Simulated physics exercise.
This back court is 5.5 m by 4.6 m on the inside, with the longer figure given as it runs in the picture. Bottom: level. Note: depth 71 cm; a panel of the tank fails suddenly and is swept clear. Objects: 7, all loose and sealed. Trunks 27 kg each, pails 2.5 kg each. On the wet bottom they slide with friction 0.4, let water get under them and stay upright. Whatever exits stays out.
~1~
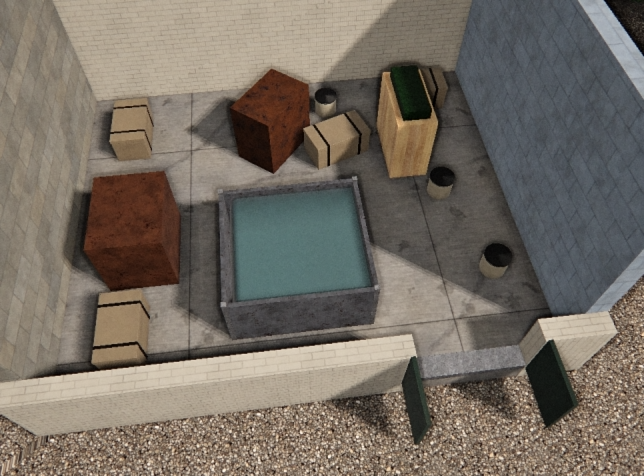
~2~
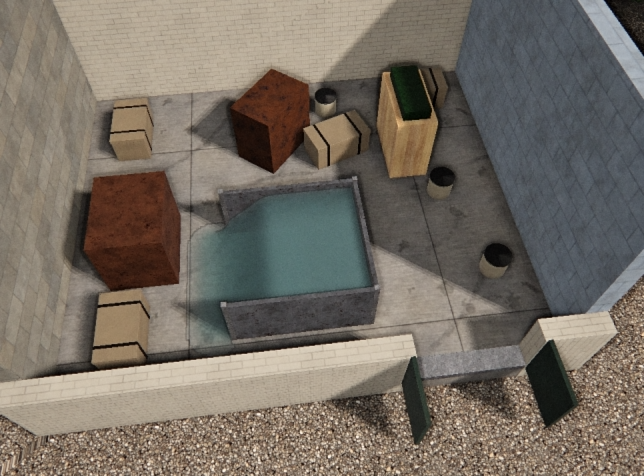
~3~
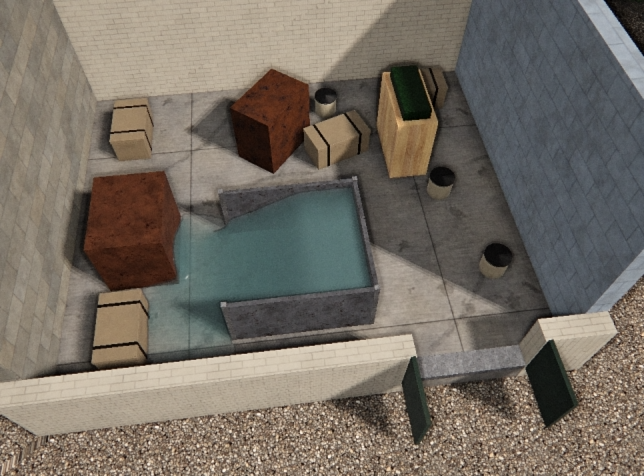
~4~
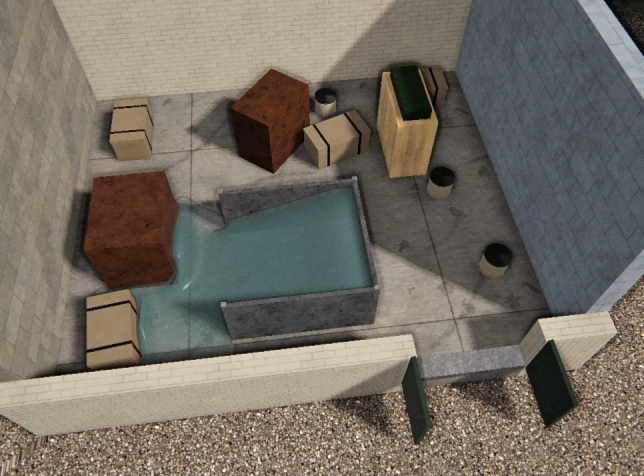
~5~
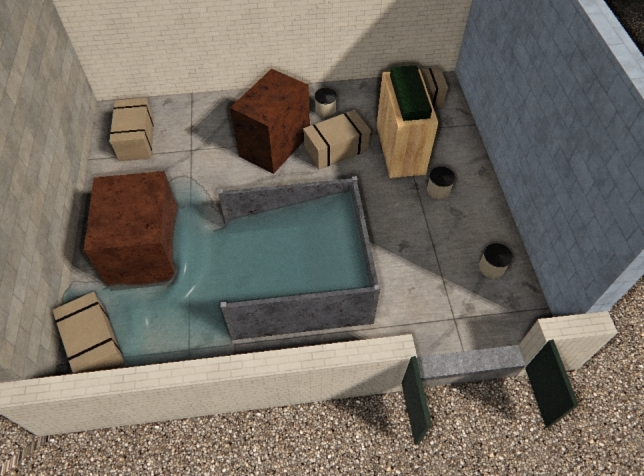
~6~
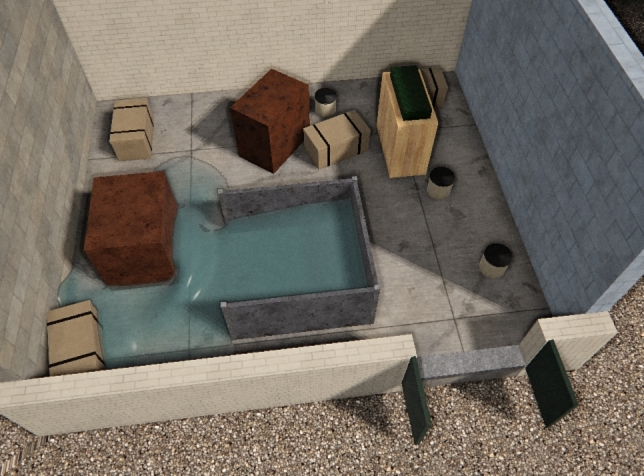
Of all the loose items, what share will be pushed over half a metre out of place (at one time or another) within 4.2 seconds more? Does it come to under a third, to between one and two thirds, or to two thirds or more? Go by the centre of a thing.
A middling share of them moves that far, a third or more but fewer than two thirds.
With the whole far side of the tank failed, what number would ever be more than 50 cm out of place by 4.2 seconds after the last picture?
In that case the number is 5.
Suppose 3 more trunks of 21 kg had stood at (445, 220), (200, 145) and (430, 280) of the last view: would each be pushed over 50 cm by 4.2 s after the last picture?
Result, in sequence: Below the mark / above the mark / below the mark.
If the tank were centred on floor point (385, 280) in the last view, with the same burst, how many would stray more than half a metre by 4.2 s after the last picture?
That gives 3 of them.
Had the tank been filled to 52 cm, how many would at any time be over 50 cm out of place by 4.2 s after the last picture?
Under that setup the answer is 2.
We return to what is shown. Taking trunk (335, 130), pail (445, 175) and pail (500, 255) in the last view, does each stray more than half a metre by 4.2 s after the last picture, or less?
First falling below it, second falling below it, third falling below it.
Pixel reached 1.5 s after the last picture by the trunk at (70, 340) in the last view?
Near (77, 286).
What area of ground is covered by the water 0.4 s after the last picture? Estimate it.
My estimate is roughly 8.0 m2.
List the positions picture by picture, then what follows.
In the first frame, a trunk at (117, 324), on the bottom; a trunk at (337, 129) rests on the ground; 2.1 m2 under water; 0 of 7 have shifted.
In the second frame, a trunk at (117, 324) rests on the ground; a trunk at (337, 129), on the bottom; 3.0 m2 under water; 0 of 7 have shifted.
In the third frame, a trunk at (117, 324) rests on the ground; a trunk at (337, 129) rests on the ground; 3.8 m2 under water; 0 of 7 have shifted.
In the fourth frame, a trunk at (109, 326), on the bottom, 9 cm from its start; a trunk at (337, 129), on the bottom; water covers 4.2 m2; 1 of 7 have shifted.
In the fifth frame, a trunk at (84, 330), on the bottom, 34 cm from its start; a trunk at (337, 129), on the bottom; 4.9 m2 under water; 1 of 7 have shifted.
In the sixth frame, a trunk at (71, 339), on the bottom, 47 cm from its start; a trunk at (337, 129), on the bottom; water covers 5.9 m2; 1 of 7 have shifted.
Then, 0.4 s after the last picture 1 of 7 are over 50 cm from their spots; 1 afloat.
Then, 1.5 s after the last picture 1 of 7 are over 50 cm from their spots; 1 afloat.
Then, 2.8 s after the last picture 2 of 7 are over 50 cm from their spots; 1 afloat.
Then, 4.2 s after the last picture 3 of 7 are over 50 cm from their spots, and 3 have been at some point; 3 afloat.
